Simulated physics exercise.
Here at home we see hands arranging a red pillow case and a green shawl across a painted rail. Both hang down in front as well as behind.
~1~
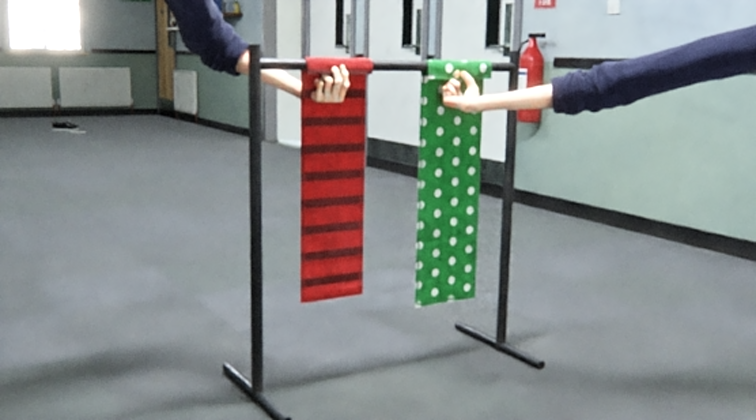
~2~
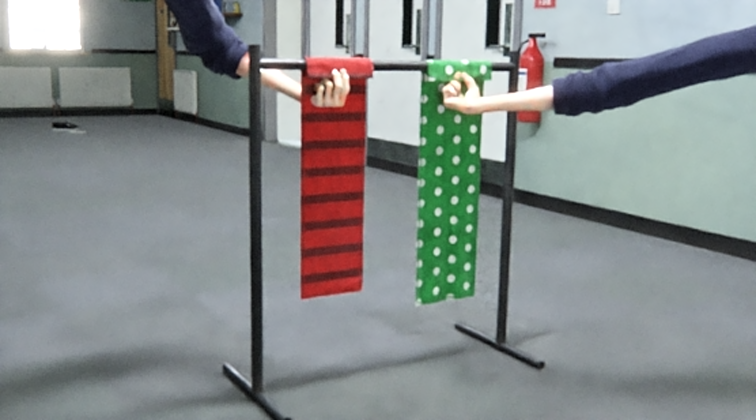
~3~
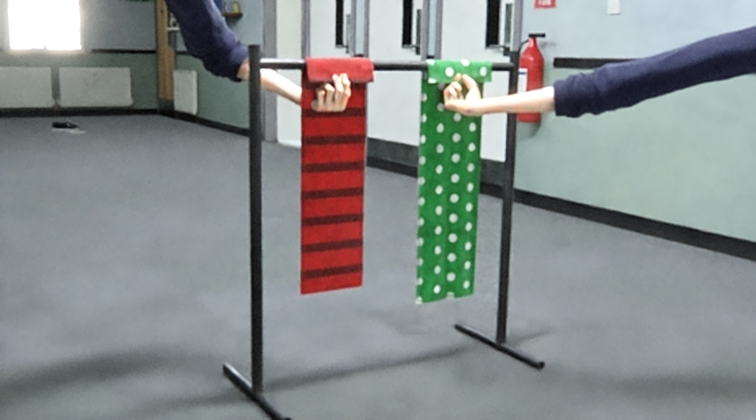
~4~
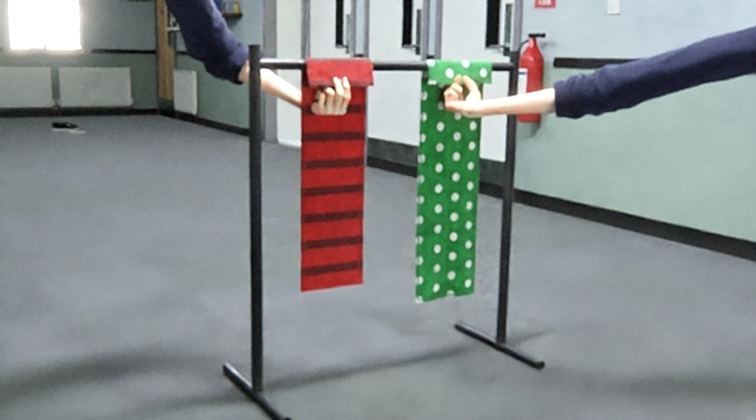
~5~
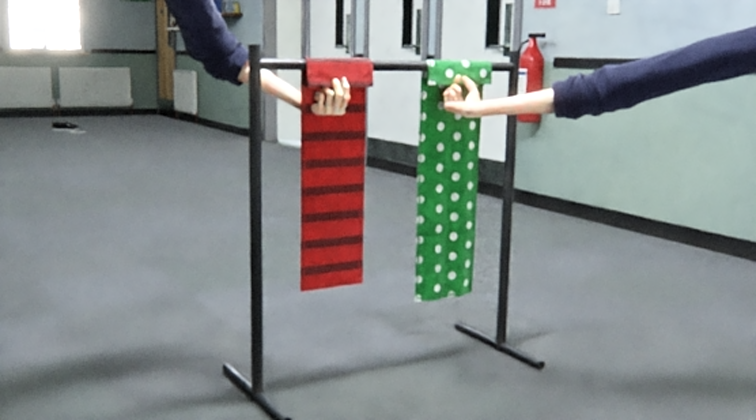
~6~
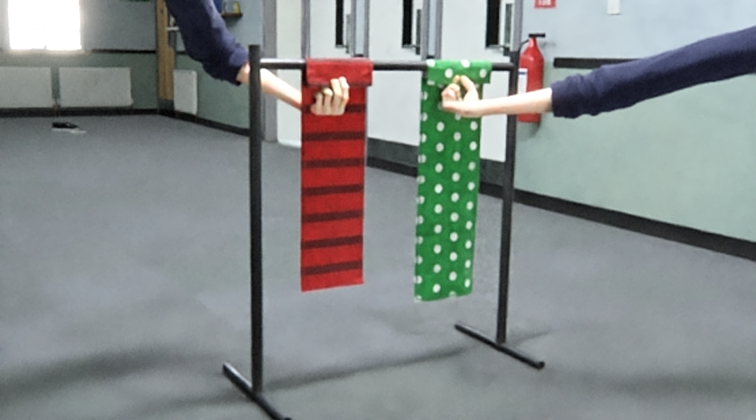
A striped red cloth shifted slightly over a dark rail as a hand held it, its long hanging side rising a little, while another hand held a dotted green cloth that barely moved.
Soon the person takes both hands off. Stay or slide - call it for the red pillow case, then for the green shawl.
Red pillow case - slide; green shawl - slide.
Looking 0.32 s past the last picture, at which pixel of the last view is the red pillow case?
Roughly (332, 242).
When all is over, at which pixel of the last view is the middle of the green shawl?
About (440, 356).
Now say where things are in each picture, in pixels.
Pillow case front hem (356, 69), back hem (348, 292); shawl front hem (439, 75), back hem (425, 302), in the first frame.
Pillow case front hem (357, 74); shawl front hem (439, 76), in the second frame.
Pillow case front hem (357, 78); shawl front hem (440, 78), in the third frame.
Pillow case front hem (358, 81); shawl front hem (440, 80), in the fourth frame.
Pillow case front hem (357, 82); shawl front hem (440, 80), in the fifth frame.
Pillow case front hem (356, 82), back hem (348, 281), front far shorter than the back; shawl front hem (439, 80), back hem (427, 297), front far shorter than the back, in the sixth frame.
Then, 0.32 s later than the last view, pillow case clear of the rail and dropping near (332, 242); shawl clear of the rail and dropping near (447, 249).
Then, 0.58 s later than the last view, pillow case in a heap on the floor near (329, 377); shawl in a heap on the floor near (441, 354).
Finally, pillow case in a heap on the floor near (329, 379); shawl in a heap on the floor near (440, 356). The red pillow case slides off and the green shawl slips to the floor.
